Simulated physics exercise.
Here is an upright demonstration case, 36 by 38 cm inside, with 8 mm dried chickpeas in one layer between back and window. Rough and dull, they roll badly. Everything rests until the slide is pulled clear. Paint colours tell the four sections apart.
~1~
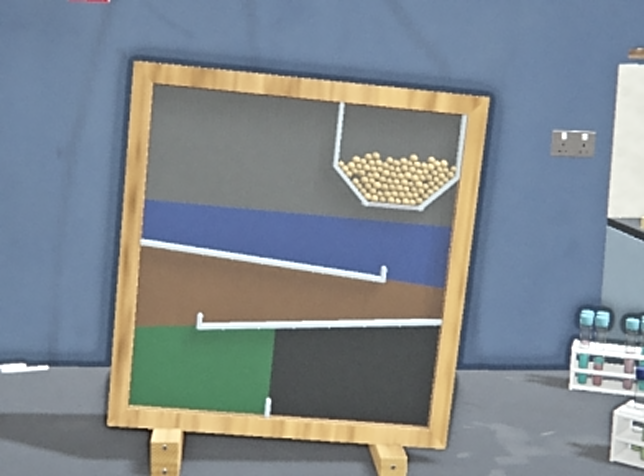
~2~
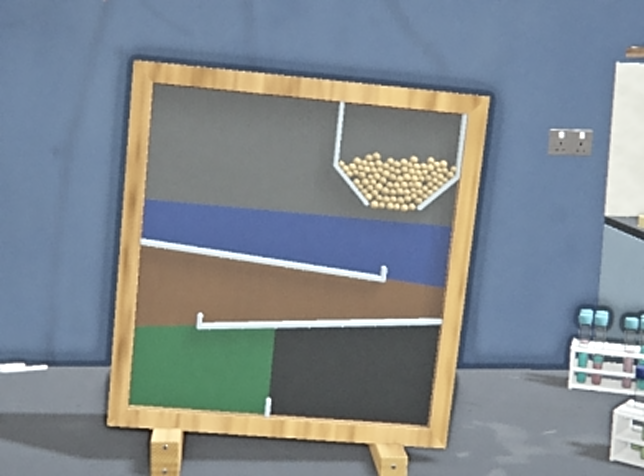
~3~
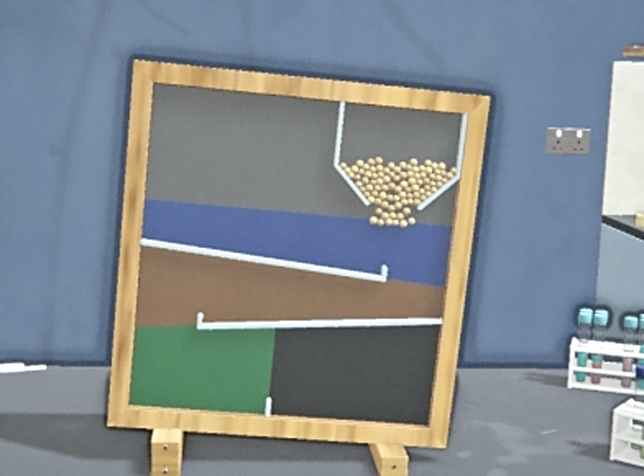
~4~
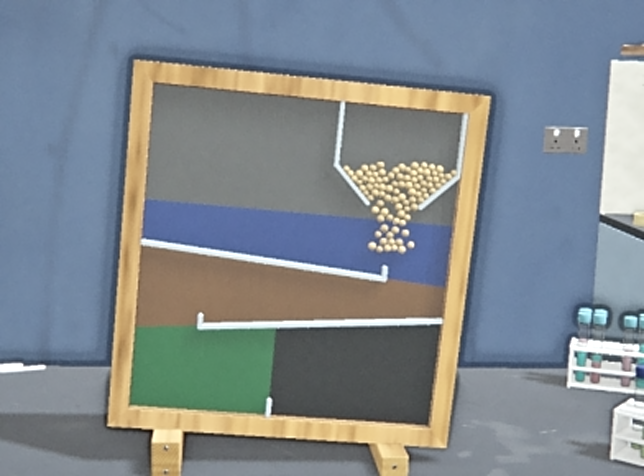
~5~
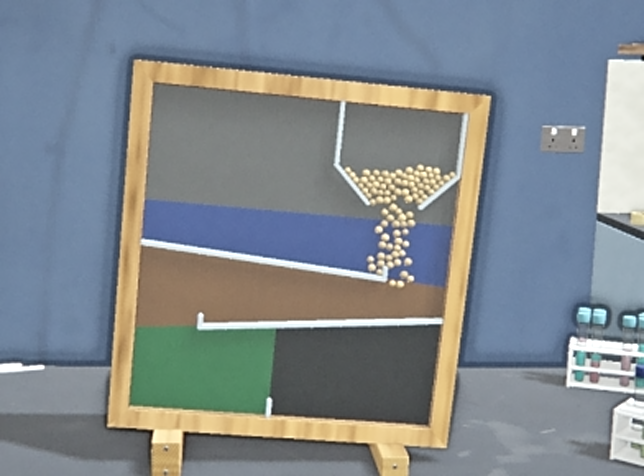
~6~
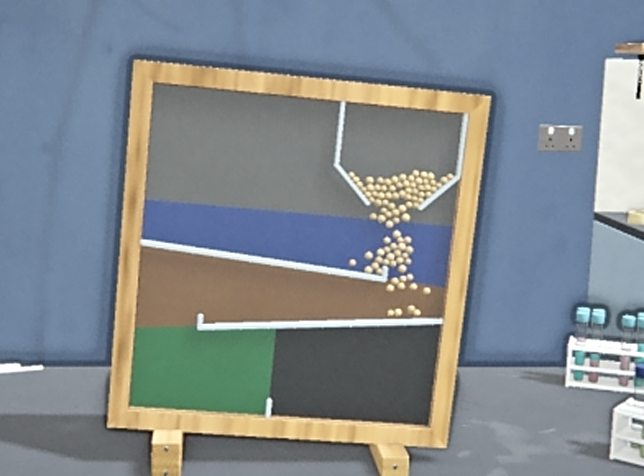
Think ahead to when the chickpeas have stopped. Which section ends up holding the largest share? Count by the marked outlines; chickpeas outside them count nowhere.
The one marked brown.
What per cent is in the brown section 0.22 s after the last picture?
About 65 per cent.
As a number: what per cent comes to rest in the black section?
About 0 per cent.
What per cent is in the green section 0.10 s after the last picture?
Roughly 0 per cent.
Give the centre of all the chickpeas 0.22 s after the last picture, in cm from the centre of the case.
About 11 cm right and 3 cm below.
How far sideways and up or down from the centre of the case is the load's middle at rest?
Some 10 cm right and 4 cm below.
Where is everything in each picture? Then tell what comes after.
Tilted 4° clockwise; about 90 chickpeas; chickpeas' middle (400, 177); blue (308, 241), green (204, 368), black (355, 372), brown (270, 293); slide (364, 203) to (422, 209), in the first picture.
Chickpeas' middle (399, 180); 5 out, lowest chickpea (404, 208), in the second picture.
Chickpeas' middle (398, 190); 14 out, lowest chickpea (403, 224), in the third picture.
Chickpeas' middle (396, 192); 25 out, lowest chickpea (402, 250), in the fourth picture.
Chickpeas' middle (393, 208); 34 out, lowest chickpea (400, 285), in the fifth picture.
Chickpeas' middle (396, 221); 44 out, lowest chickpea (391, 313); wall ends (385, 269), (201, 317), (269, 402), (343, 99) to (367, 203), (420, 208) to (466, 111), in the sixth picture.
Then, 0.10 s after the last picture, the chickpeas' middle is 12 cm right of and level with the centre; blue 45 %, brown 35 %.
Then, 0.22 s after the last picture, the chickpeas' middle is 11 cm right of and 3 cm below the centre; blue 35 %, brown 65 %.
Then, 0.45 s after the last picture, the chickpeas' middle is 10 cm right of and 4 cm below the centre; blue 25 %, brown 75 %.
All still 1.4 s after it, blue 25 %, green 0 %, black 0 %, brown 75 %.
